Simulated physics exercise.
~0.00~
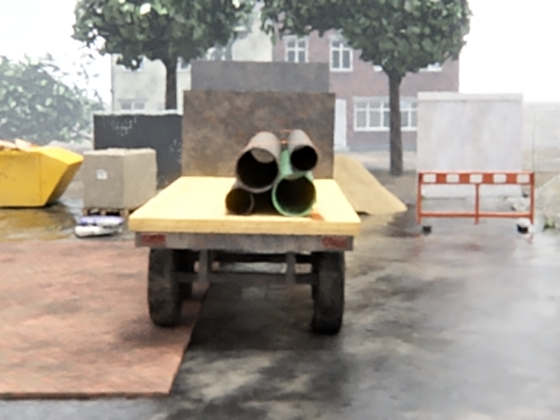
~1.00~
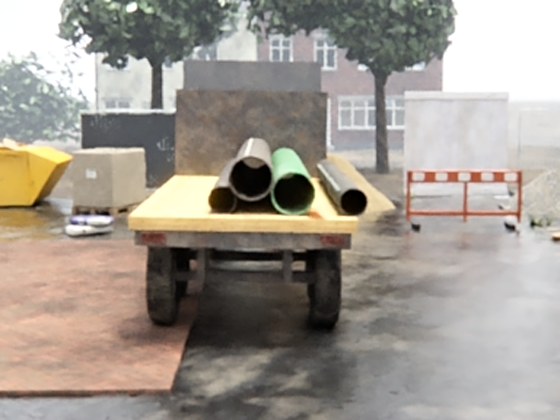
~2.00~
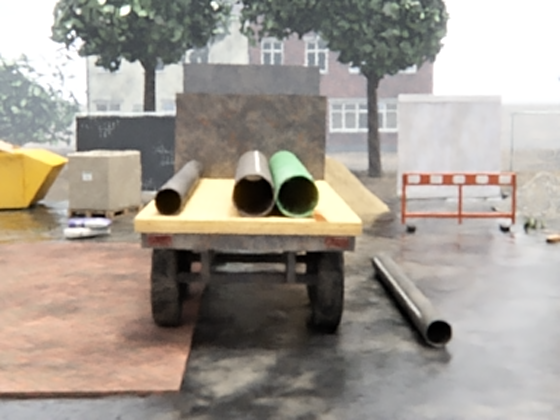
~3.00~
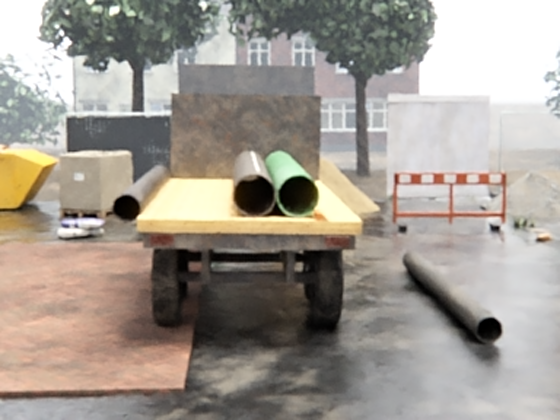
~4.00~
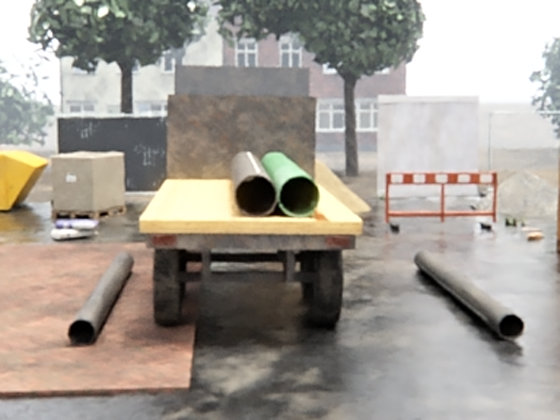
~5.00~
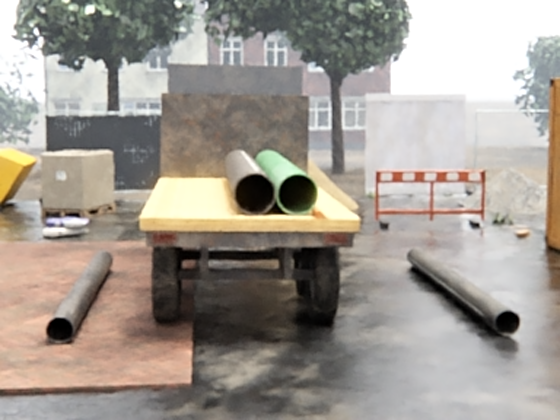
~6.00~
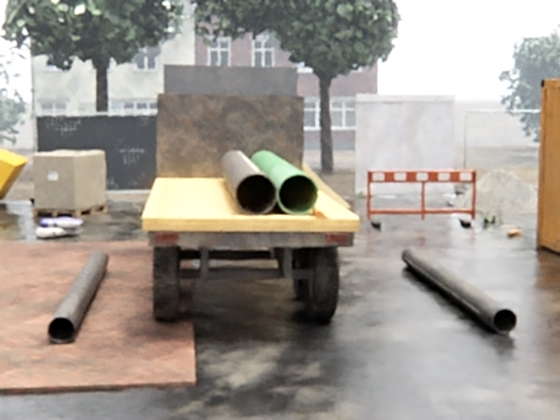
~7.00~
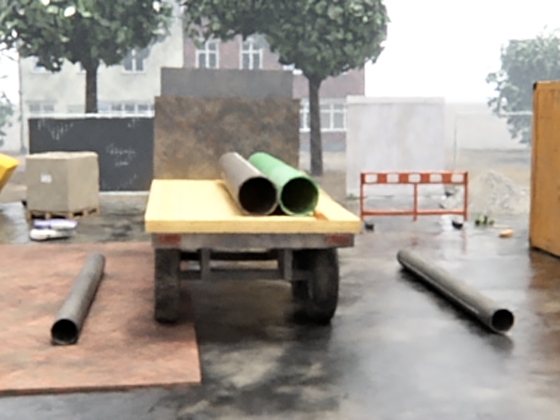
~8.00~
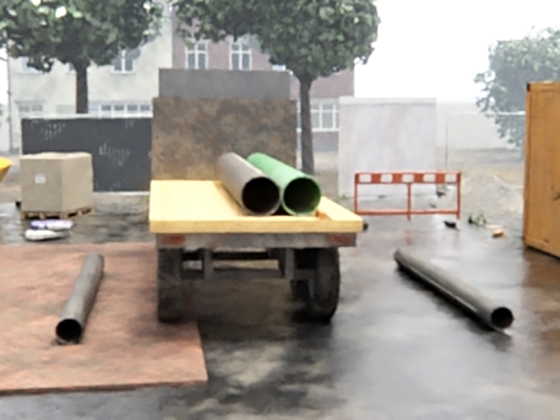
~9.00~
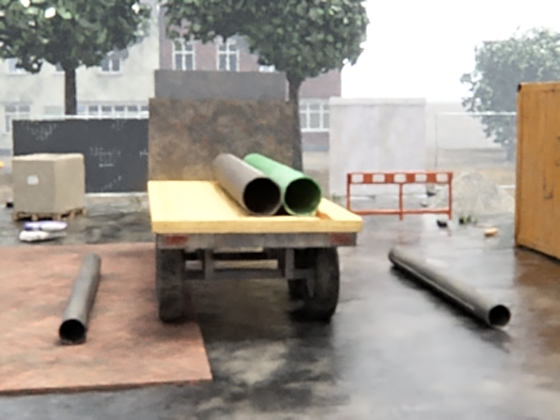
Four hollow pipes, three dark grey and one green, sit stacked in two layers on the yellow deck of a parked flatbed seen from behind in a wet yard. The stack spreads apart, and one upper grey pipe rolls to the right edge, then drops to the dark ground. Another grey pipe rolls the other way across the deck and tips over the left edge, landing on the reddish paving. As the view drifts slightly sideways, the fallen pipes settle on either side. The green pipe stays aboard, resting beside the last grey one.
